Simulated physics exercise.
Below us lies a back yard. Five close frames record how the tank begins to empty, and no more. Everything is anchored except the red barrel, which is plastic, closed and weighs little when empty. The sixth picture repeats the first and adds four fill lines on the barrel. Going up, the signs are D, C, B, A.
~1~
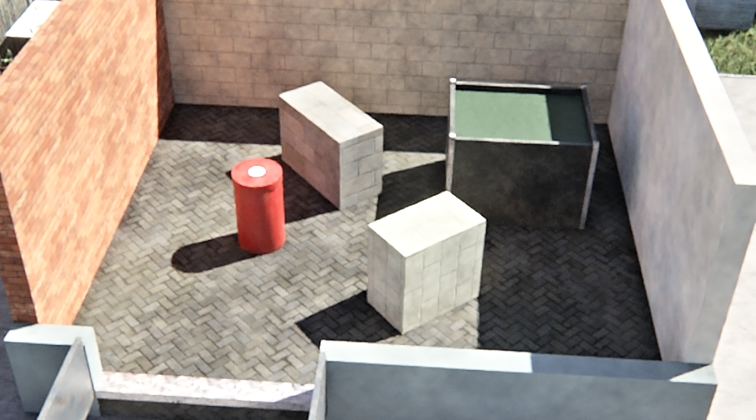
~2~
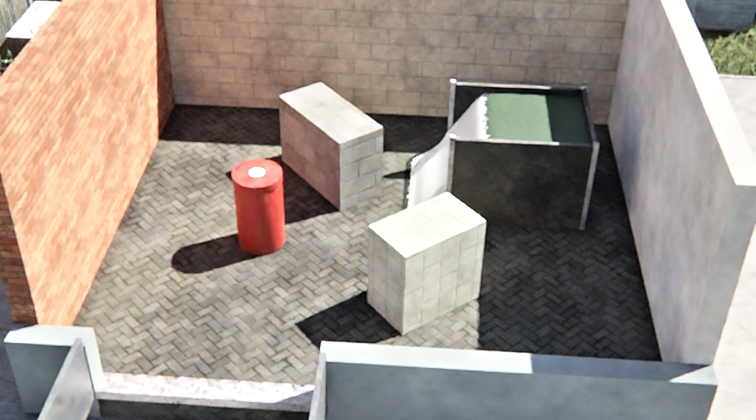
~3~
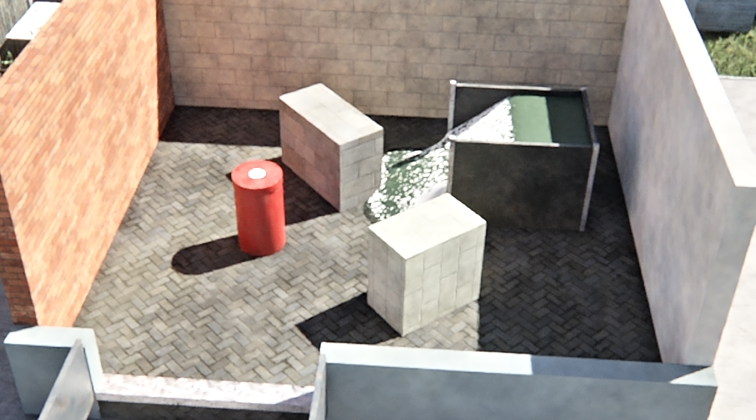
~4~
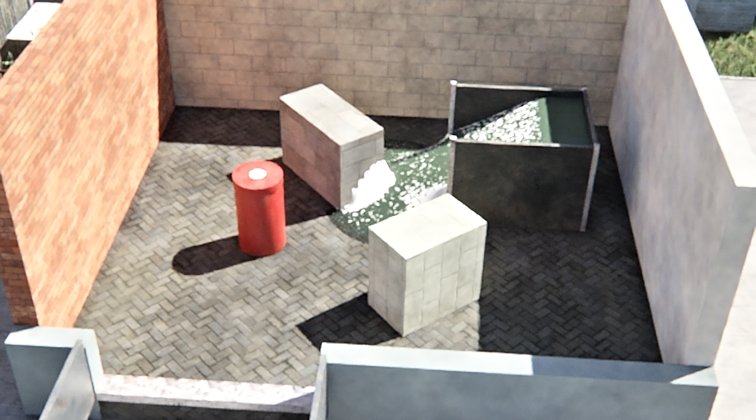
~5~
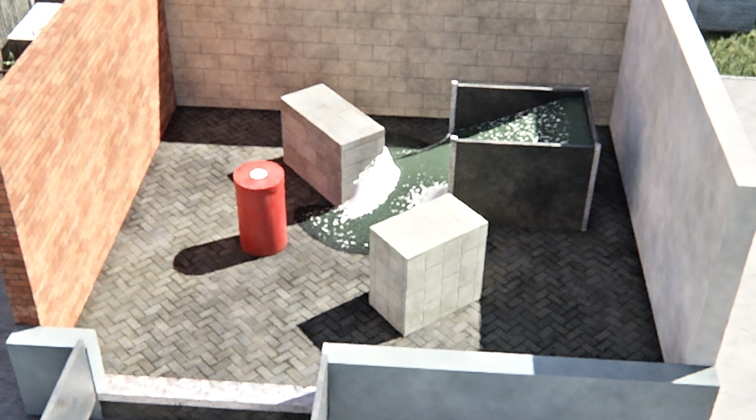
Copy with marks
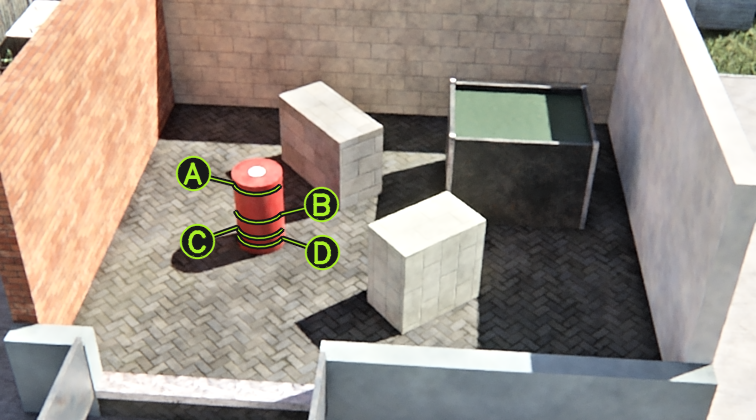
In a back yard, water pours from a tank and spreads left between two blocks.
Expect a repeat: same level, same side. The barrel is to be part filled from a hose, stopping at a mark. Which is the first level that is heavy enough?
The limit is B.
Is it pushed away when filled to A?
No, that is safe.
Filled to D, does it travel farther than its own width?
Yes, clearly.
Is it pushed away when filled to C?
Yes.
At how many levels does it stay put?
Two of them.
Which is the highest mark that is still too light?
C.
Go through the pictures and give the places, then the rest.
Lid of the red barrel at (257, 172); tank full, its middle at (520, 118); open gate at (207, 338), in the first frame.
Water covers 2 % of the ground, mostly out of sight from here, in the second frame.
Water covers 5 % of the ground, mostly out of sight from here, in the third frame.
In the fourth frame, 8 % of the ground wet, in view closest to the barrel at (347, 228).
Lid of the red barrel at (259, 174); 11 % of the ground wet, in view closest to the barrel at (313, 229), in the fifth frame.
On the marked copy, A at (253, 194); B at (255, 222); C at (256, 238); D at (257, 246); from the bottom up D, C, B, A.
If A is chosen, it does not move.
If B is chosen, it shifts by a finger or two and stays.
If C is chosen, it is pushed about its own width away.
If D is chosen, it is pushed about 3 times its own width away.
